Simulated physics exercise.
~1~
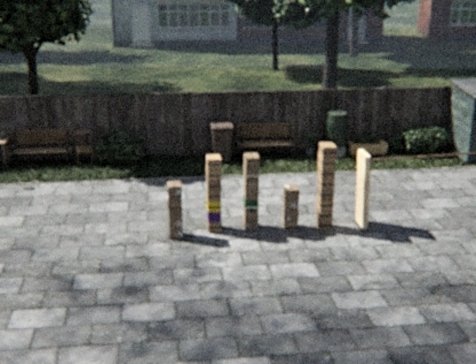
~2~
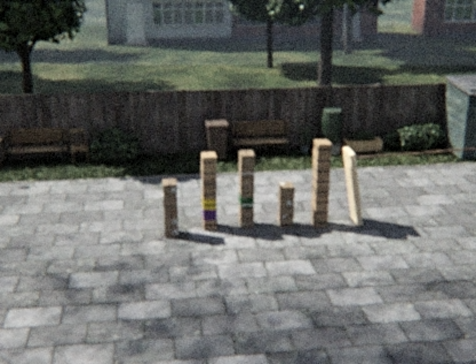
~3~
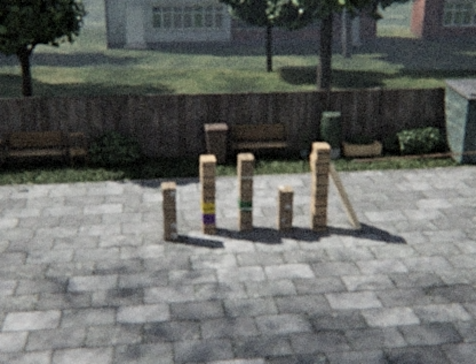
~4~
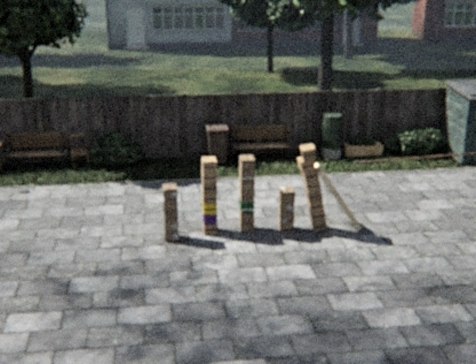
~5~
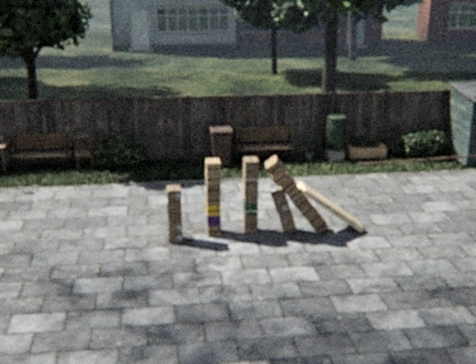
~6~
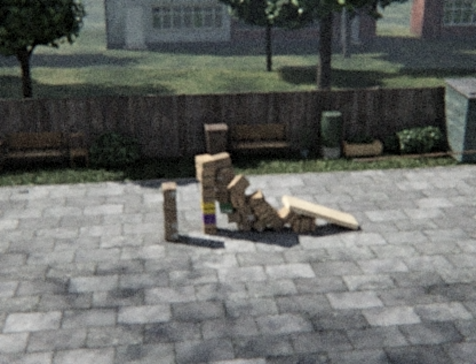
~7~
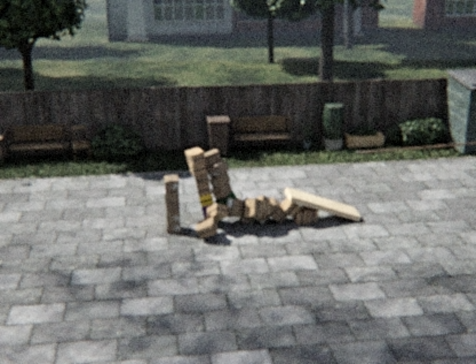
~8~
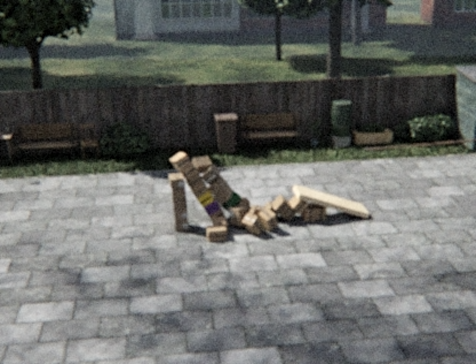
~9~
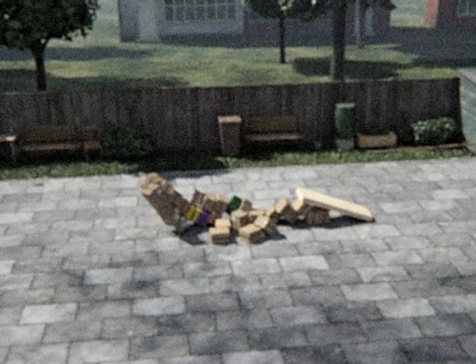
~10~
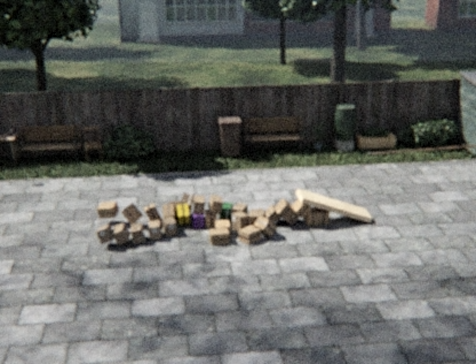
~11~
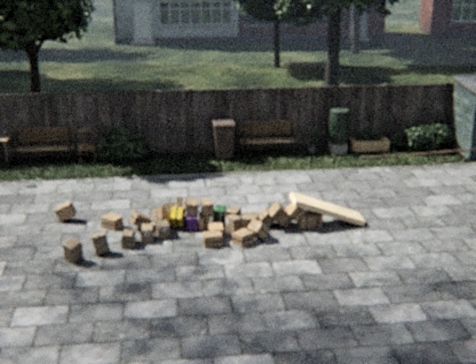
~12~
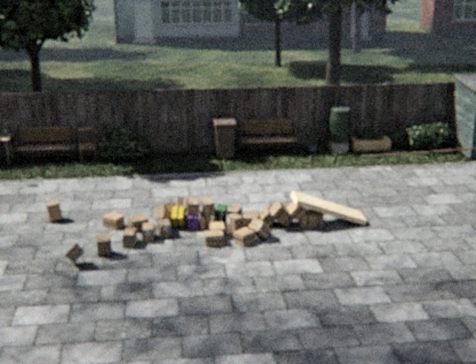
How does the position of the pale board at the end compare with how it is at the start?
At the start the board stands upright at the right end of the row. By the end it is down on its side, sloping with its left end propped on fallen cartons.
In a paved back yard, in front of a wooden fence with benches, several stacks of cartons of different heights stand in a row beside an upright pale board. The board tips to the left and leans against the tall stack next to it. That stack tilts left into the short one, and both topple into the stack with the green carton. The collapse carries on into the stack with the yellow and purple cartons, which leans over and brings down the last short stack on the left. Cartons lie scattered across the paving, with the board resting at a slant on the right.
